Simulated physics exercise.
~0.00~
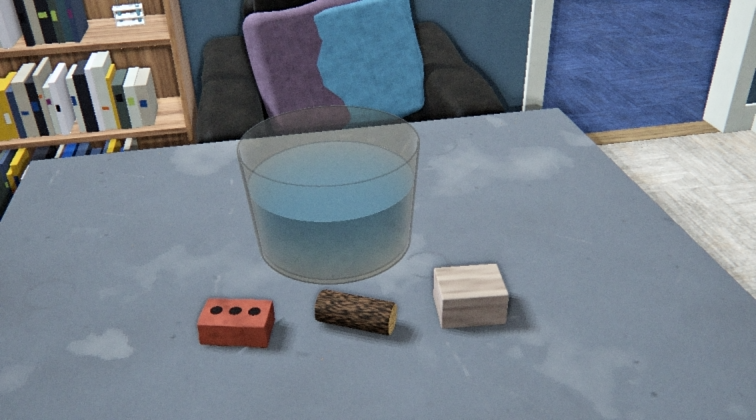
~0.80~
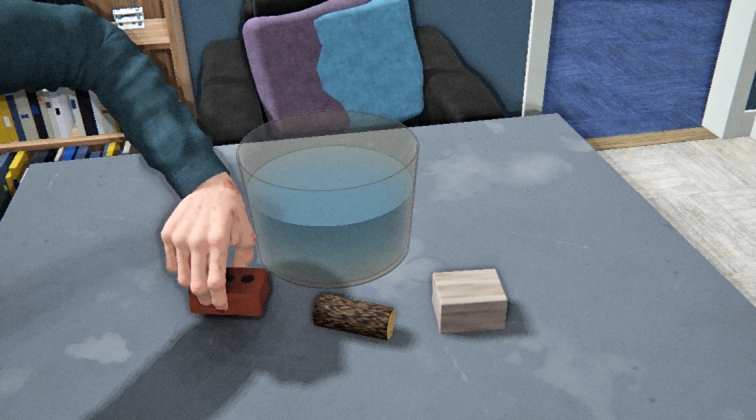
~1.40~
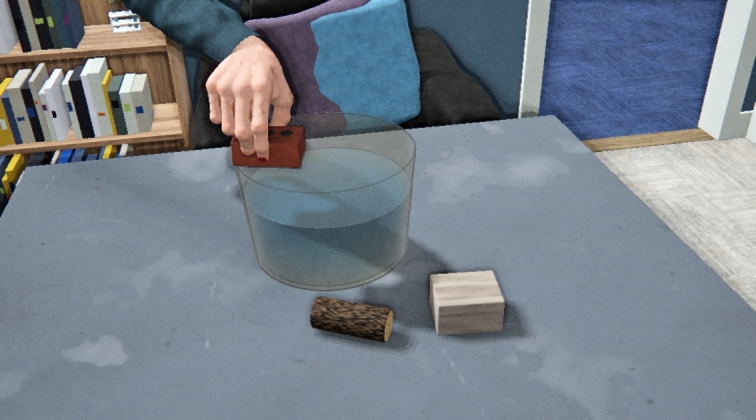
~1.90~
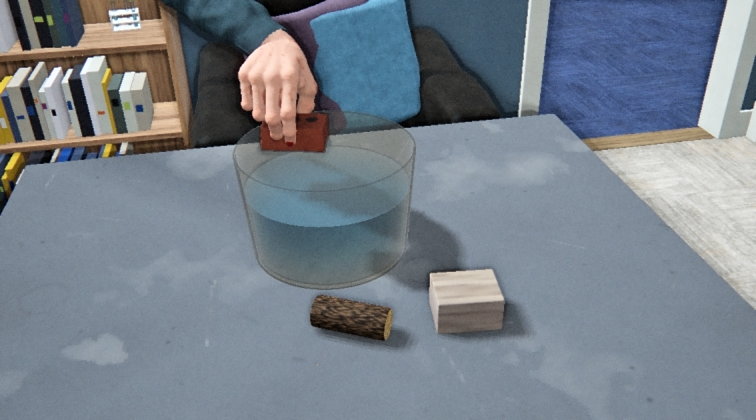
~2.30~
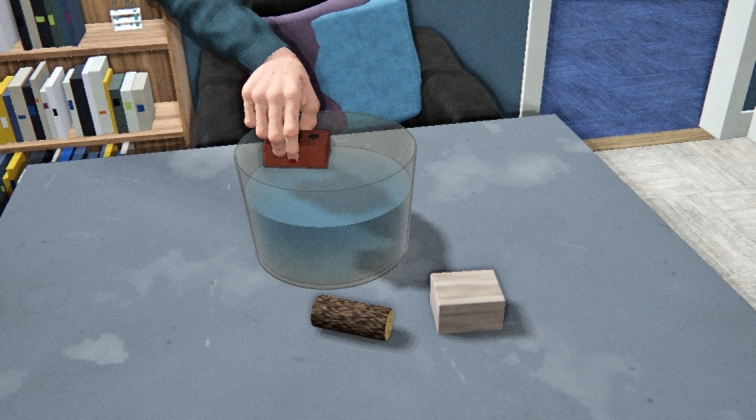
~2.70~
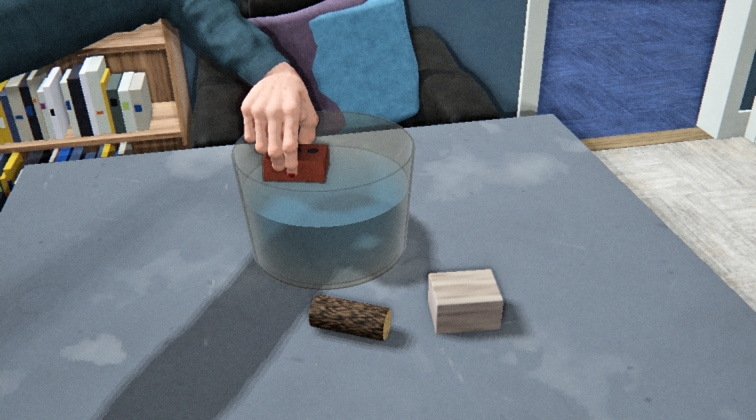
A hand picks up the red brick on the left and holds it over the water.
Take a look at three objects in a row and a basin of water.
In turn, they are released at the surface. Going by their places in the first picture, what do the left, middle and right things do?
Under; afloat; afloat.
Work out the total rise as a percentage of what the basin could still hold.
About 16 percent.
After 4.0 s, the piece of brick drops to the bottom.
After 8.0 s, the piece of branch stays afloat.
After 12.0 s, the wooden block stays afloat; afloat, piece of branch and wooden block.
